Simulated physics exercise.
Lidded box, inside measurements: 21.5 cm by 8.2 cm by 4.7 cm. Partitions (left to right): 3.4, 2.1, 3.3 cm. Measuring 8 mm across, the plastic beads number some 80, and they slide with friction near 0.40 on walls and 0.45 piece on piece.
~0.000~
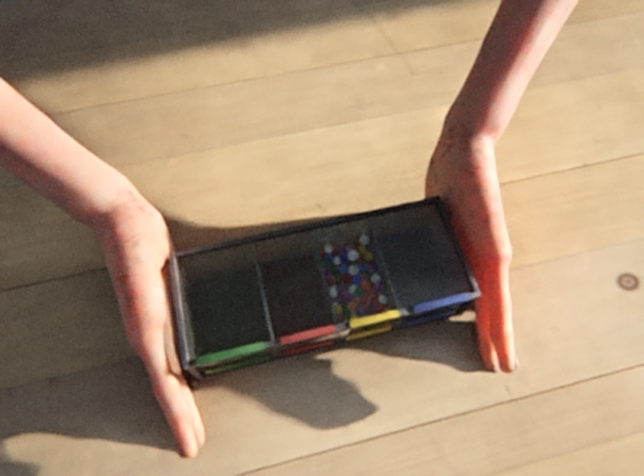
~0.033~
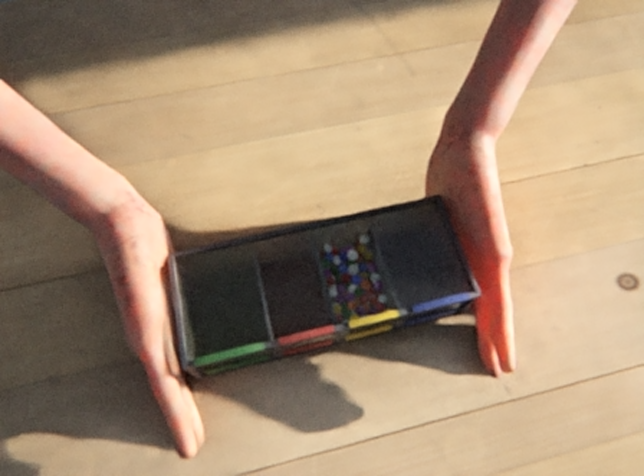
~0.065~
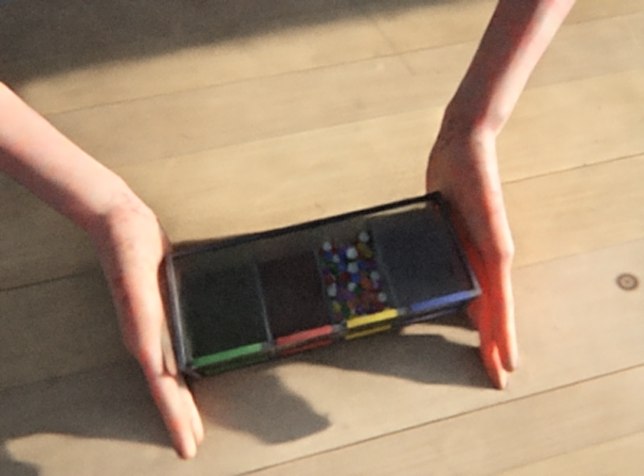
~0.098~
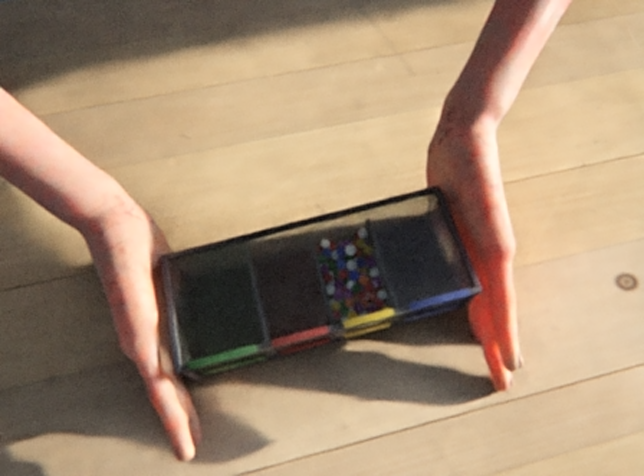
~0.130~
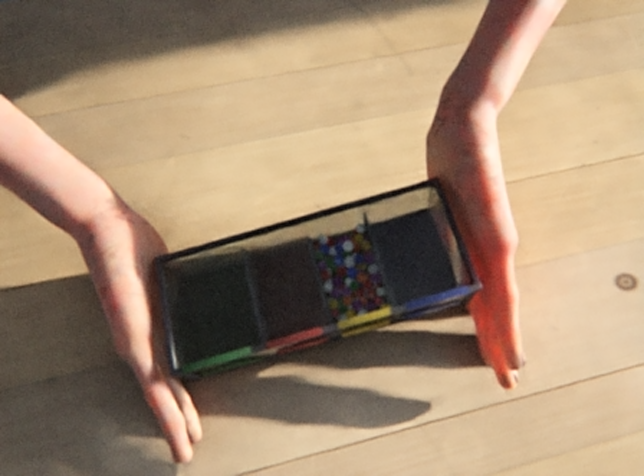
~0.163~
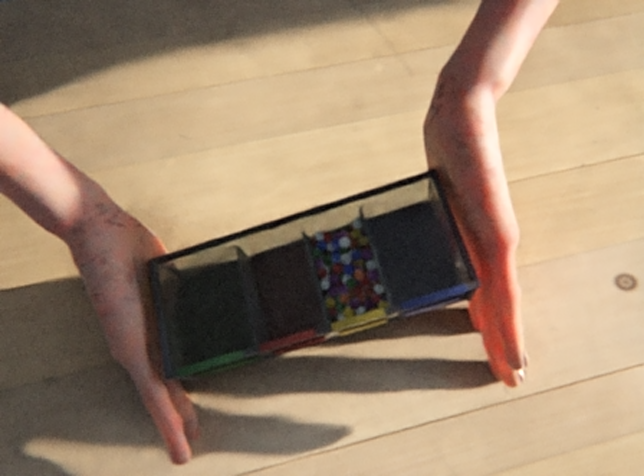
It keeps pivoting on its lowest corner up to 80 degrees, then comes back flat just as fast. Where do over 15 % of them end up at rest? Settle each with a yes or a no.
For red, yes; for blue, no; for green, yes; for yellow, yes.
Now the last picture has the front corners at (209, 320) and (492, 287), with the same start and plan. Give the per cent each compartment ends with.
Each compartment ends like this: Red 0 per cent, blue 15 per cent, green 0 per cent, yellow 85 per cent.
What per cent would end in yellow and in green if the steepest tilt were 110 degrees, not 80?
The yellow compartment would get 0 per cent and the green one 65 per cent.
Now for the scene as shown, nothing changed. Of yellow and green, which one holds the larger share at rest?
Fuller: Yellow.
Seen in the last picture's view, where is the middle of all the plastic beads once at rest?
Centre at rest, approx.: (295, 328) px.
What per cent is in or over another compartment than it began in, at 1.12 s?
Near 65 per cent of it.
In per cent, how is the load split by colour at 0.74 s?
Red 20 %, blue 0 %, green 5 %, yellow 75 %.
After 0.74 s, tilt 80 degrees; red 20 %, green 5 %, yellow 75 %.
After 1.12 s, tilt 35 degrees; red 40 %, green 25 %, yellow 35 %.
After 1.59 s, tilt 0 degrees; red 40 %, green 25 %, yellow 35 %.
At rest (2.2 s), red 40 %, blue 0 %, green 25 %, yellow 35 %.
